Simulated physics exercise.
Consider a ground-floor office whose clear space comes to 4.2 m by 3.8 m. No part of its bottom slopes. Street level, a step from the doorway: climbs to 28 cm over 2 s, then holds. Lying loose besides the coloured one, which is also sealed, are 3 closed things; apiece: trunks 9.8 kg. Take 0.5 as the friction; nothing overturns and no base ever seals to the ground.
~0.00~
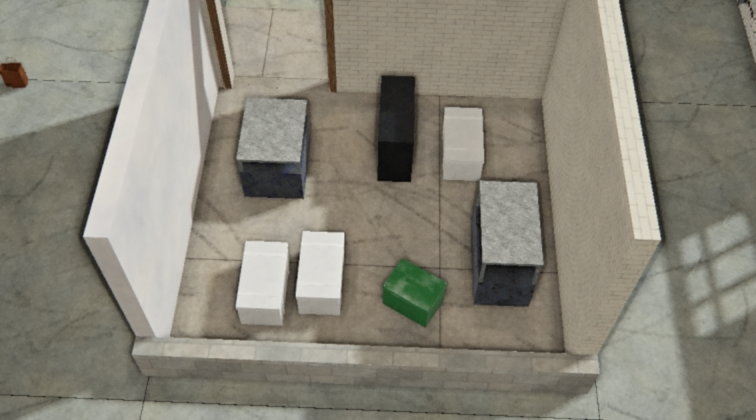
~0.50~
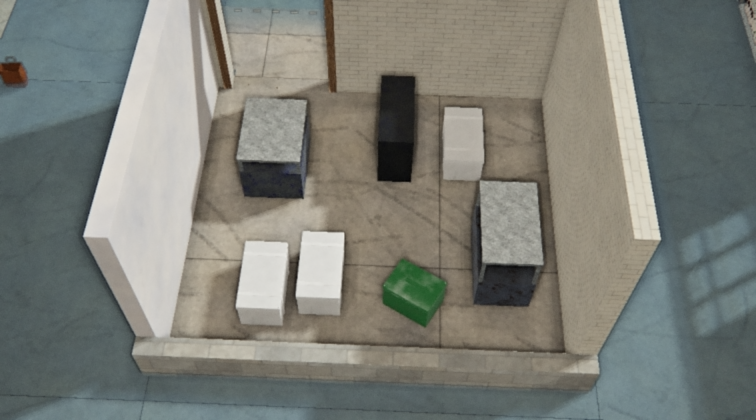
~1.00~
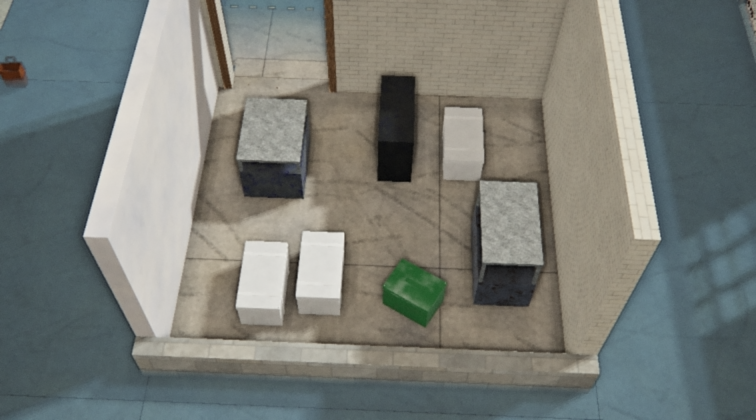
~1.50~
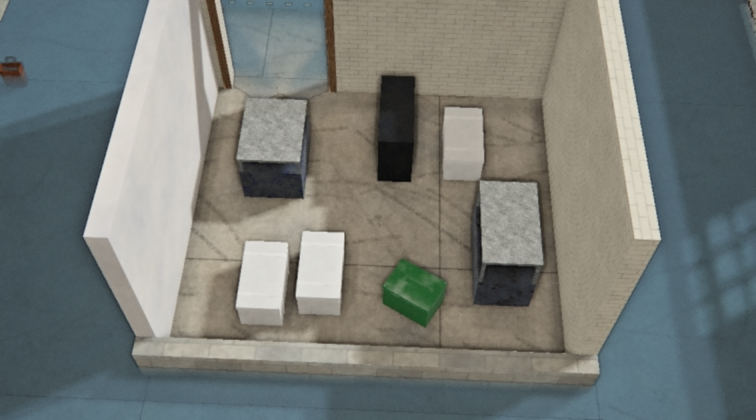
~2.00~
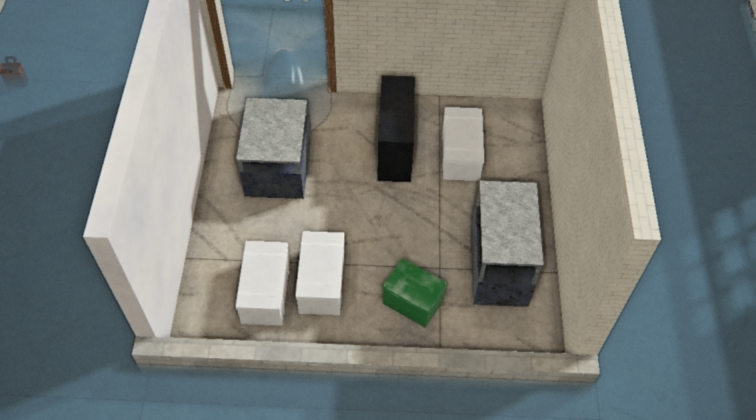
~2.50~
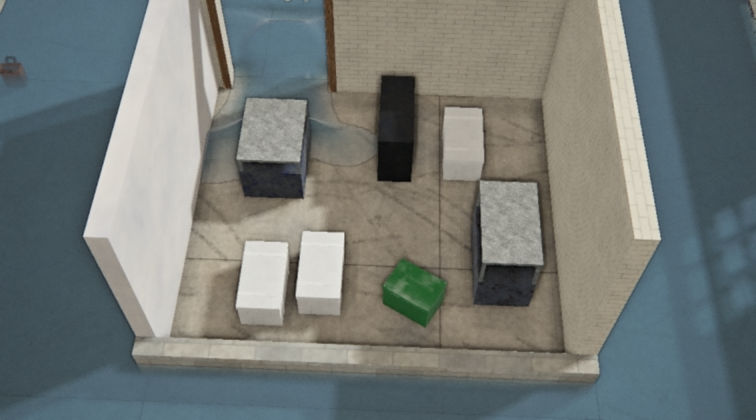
Blue water rises around a small open-topped room, then spreads in through its back doorway.
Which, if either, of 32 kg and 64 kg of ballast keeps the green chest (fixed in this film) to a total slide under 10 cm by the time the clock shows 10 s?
Final guess: It must have the heavier ballast.
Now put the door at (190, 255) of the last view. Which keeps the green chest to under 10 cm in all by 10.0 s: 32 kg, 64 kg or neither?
I'd say you need the heavier one.
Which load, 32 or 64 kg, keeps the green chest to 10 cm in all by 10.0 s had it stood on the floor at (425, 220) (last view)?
Here the lighter suffices.
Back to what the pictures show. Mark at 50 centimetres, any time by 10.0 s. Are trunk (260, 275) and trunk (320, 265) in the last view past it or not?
The first is beyond the mark and the second is beyond the mark.
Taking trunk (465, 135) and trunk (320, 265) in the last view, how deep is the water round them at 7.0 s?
Around 2 cm and 15 cm.
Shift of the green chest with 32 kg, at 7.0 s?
Displacement near 5 cm.
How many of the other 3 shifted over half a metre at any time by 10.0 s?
All told, that gives 2.
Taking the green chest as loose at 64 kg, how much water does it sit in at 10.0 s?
Something like 16 centimetres.
After 3.5 s the green chest would be 0 cm from its start with 32 kg and 0 cm from its start with 64 kg; 0 cm of water round it then.
After 4.5 s the green chest would be 0 cm from its start with 32 kg and 0 cm from its start with 64 kg; 3 cm of water round it then.
After 7.0 s the green chest would be 3 cm from its start with 32 kg and 0 cm from its start with 64 kg; 10 cm of water round it then.
After 10.0 s the green chest would be 66 cm from its start with 32 kg and 0 cm from its start with 64 kg; 16 cm of water round it then.
